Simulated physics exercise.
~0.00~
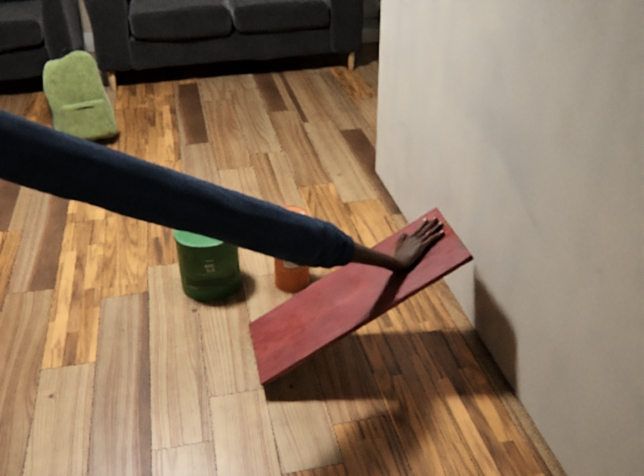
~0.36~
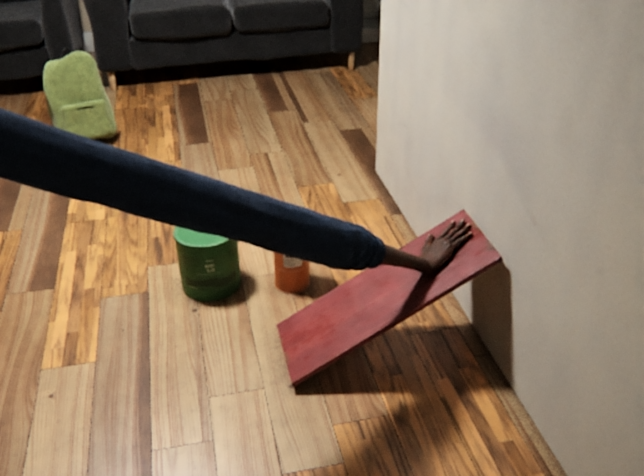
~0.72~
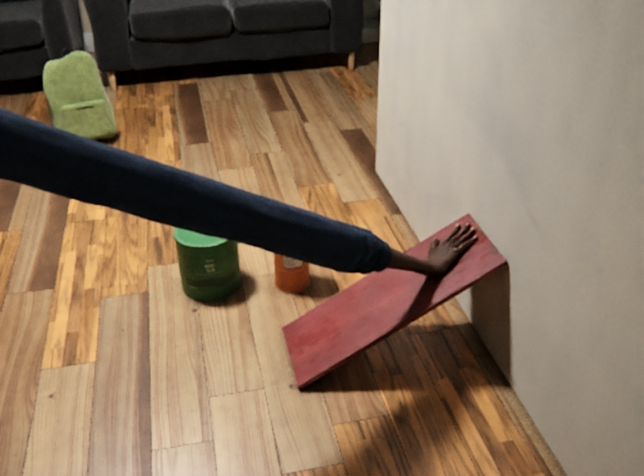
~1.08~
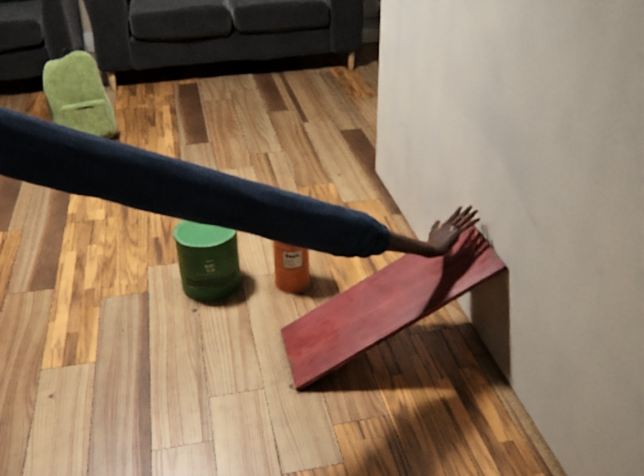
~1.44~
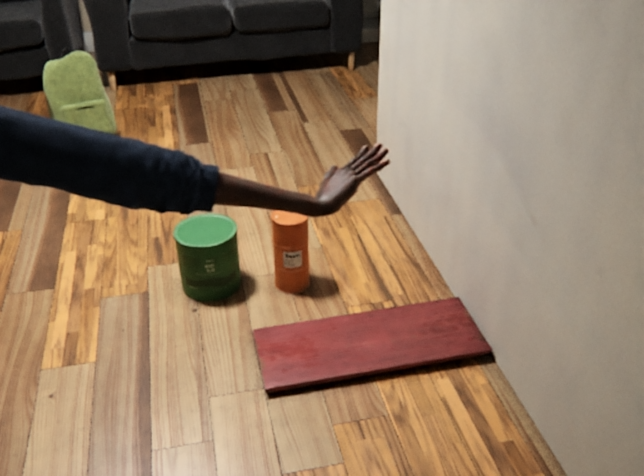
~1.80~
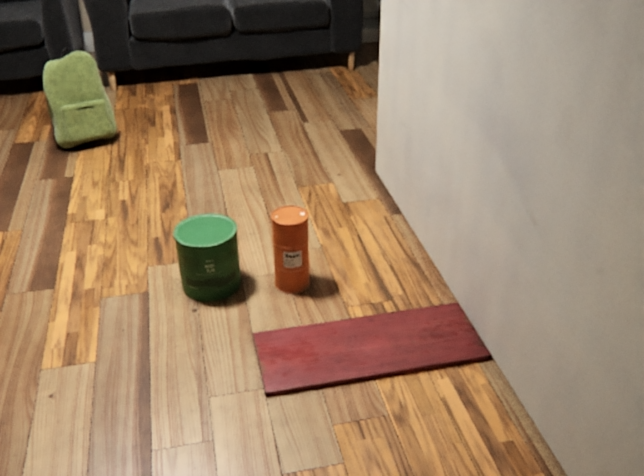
To begin with, a hand at the end of a dark-sleeved arm holds a red board at a slant above a wooden floor, near a bare pale wall, with a green pail and an orange canister standing behind it. The hand moves the board a little to the right until its upper end rests against the wall. Then the fingers lift and the hand lets go, drawing back to the left. Left to itself, the board slips down the wall and drops flat. At the end the arm is gone, and the board lies on the floor by the wall, while the pail and canister stand where they were.
